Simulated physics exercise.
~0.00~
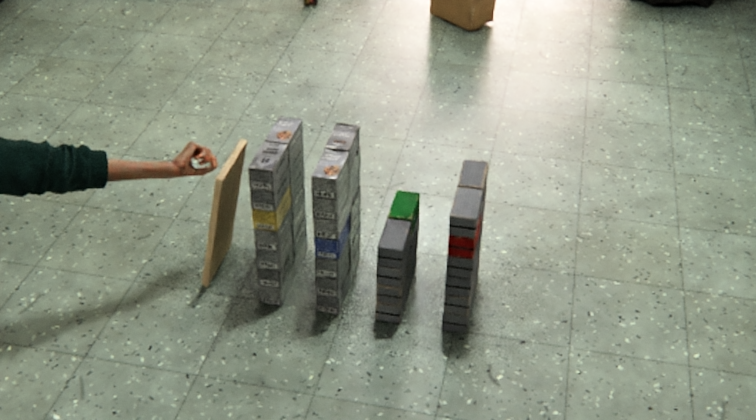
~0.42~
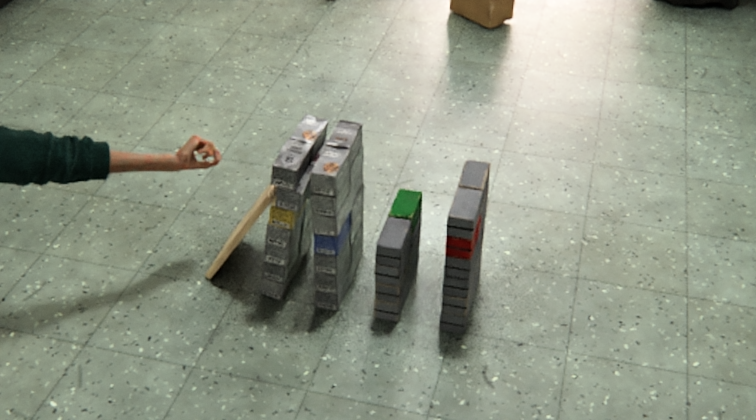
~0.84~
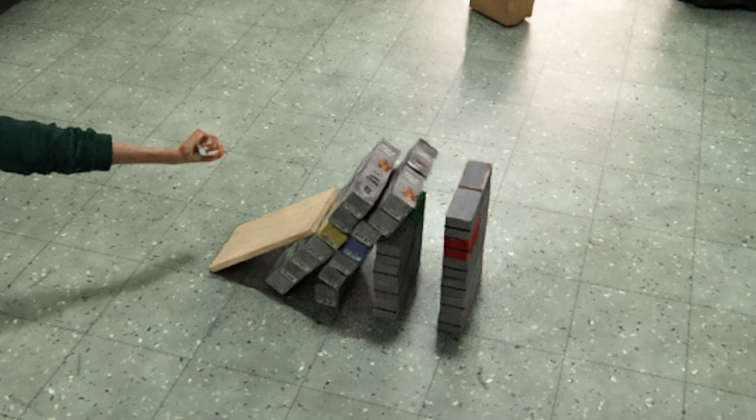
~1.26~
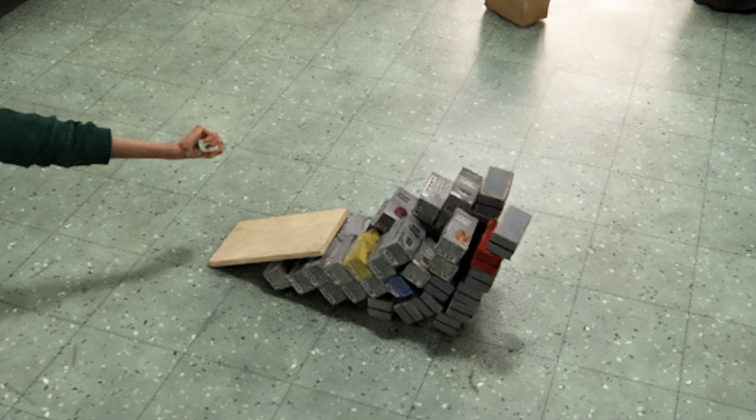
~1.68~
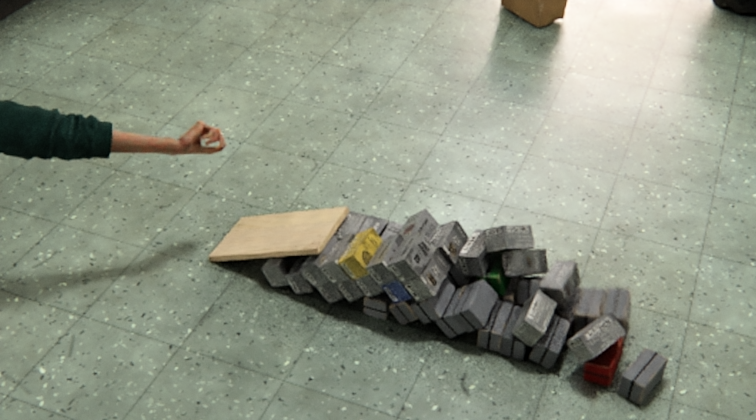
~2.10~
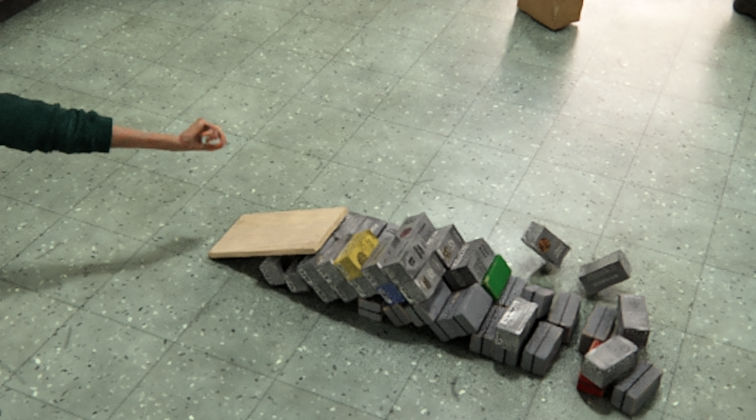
On a speckled tile floor, a hand tips a wooden board into a row of stacked grey packets, which topple rightward one after another until they lie in a sloping heap, with the board resting on the near end and the green and red packets fallen among the rest.
